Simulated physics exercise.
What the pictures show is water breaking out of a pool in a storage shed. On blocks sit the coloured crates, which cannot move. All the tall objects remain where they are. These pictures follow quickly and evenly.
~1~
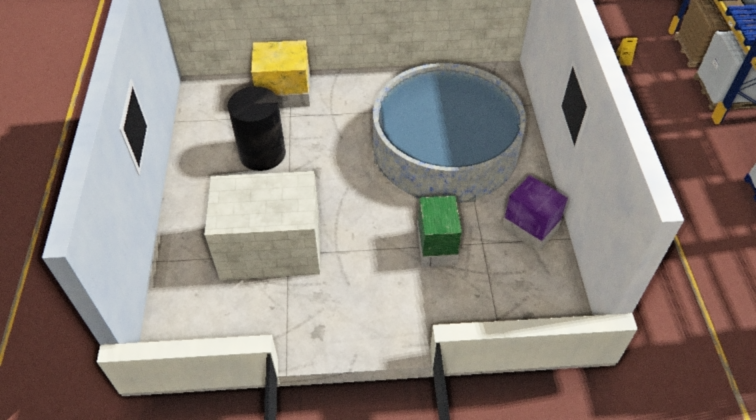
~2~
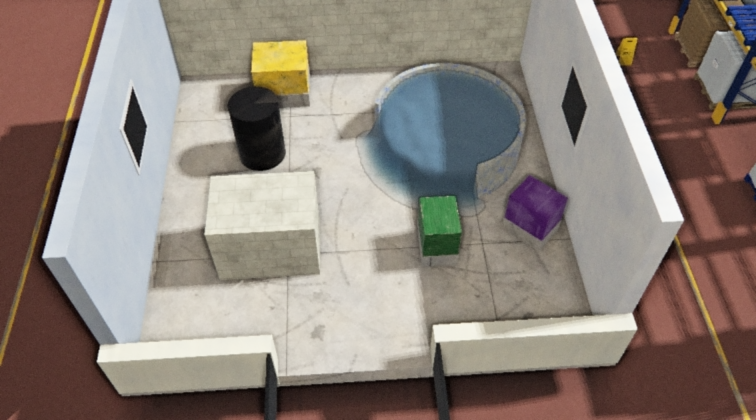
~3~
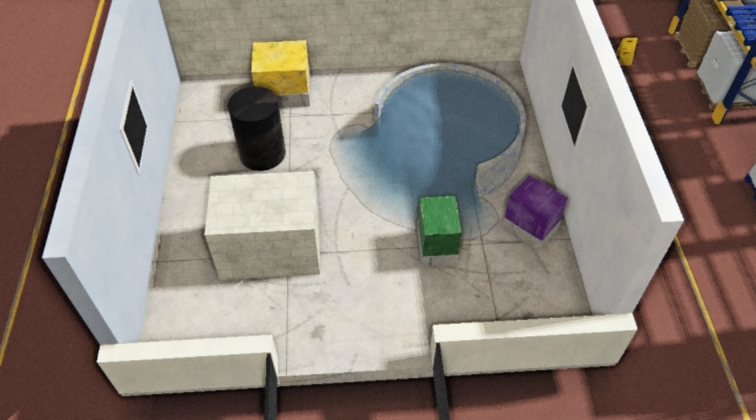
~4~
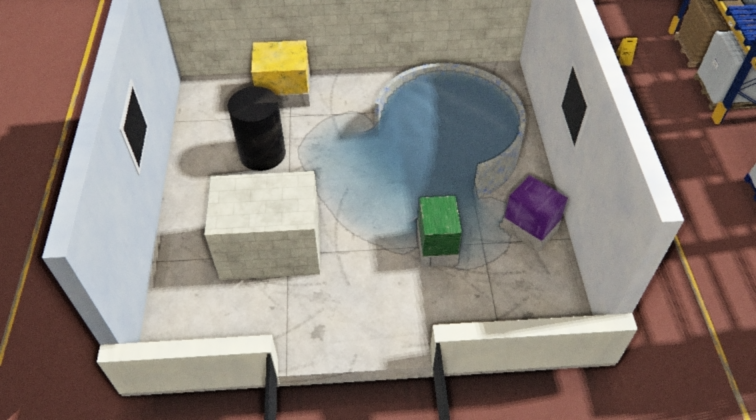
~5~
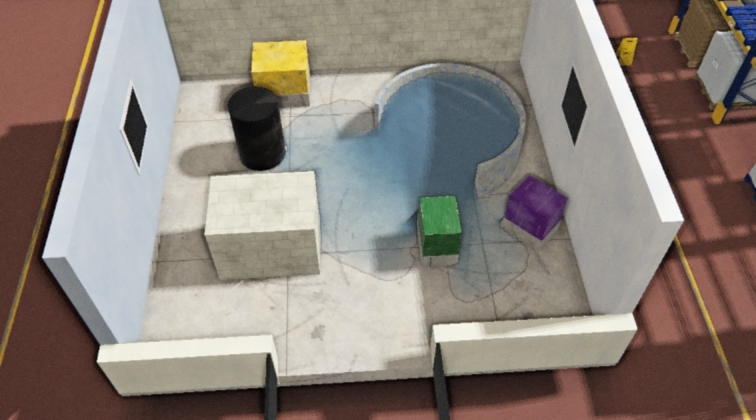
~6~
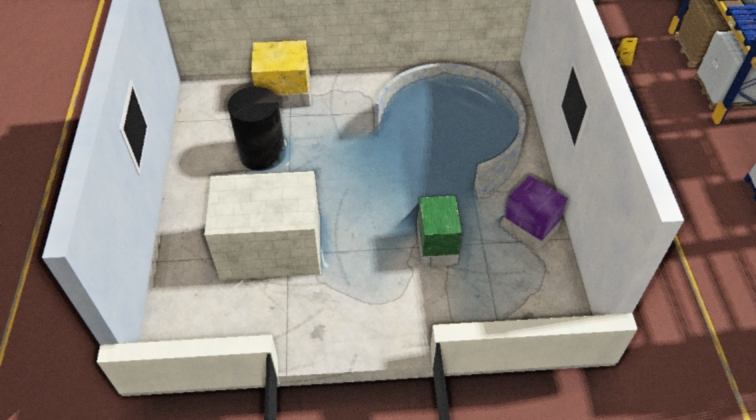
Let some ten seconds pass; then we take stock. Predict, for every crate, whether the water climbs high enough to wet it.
The green crate will meet the water. The purple crate will avoid the water. The yellow crate will avoid the water.
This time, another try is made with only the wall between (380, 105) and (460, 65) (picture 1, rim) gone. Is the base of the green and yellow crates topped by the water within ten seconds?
Note: Green one is left dry; yellow one is overtopped.
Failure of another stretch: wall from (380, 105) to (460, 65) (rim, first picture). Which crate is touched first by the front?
First: The yellow-painted one.
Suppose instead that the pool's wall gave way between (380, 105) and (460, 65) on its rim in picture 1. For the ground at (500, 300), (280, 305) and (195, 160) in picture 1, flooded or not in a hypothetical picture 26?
Unwetted / unwetted / soaked.
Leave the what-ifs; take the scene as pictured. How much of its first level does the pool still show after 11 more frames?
Estimate: Around 30 per cent.
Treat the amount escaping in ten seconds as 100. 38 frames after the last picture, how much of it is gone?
That comes to 80 per cent, as I work it out.
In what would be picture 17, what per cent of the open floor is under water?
Around 65 percent, give or take.
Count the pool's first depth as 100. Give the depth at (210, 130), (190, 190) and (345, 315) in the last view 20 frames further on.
Going in order, roughly 12, 20 and 10 %.
A moment on, water covers 50 % of the floor; the green crate water round its plinth, the purple crate water round its plinth, the yellow crate water round its plinth.
Next, water covers 65 % of the floor; the green crate water round its plinth, the purple crate water round its plinth, the yellow crate water round its plinth.
Then, water covers 80 % of the floor; the green crate water round its plinth, the purple crate water round its plinth, the yellow crate water round its plinth.
Later, water covers 100 % of the floor; the green crate water round its plinth, the purple crate water round its plinth, the yellow crate water round its plinth.
In the end, water covers 100 % of the floor; the green crate was topped, the purple crate stayed above the water, the yellow crate stayed above the water.
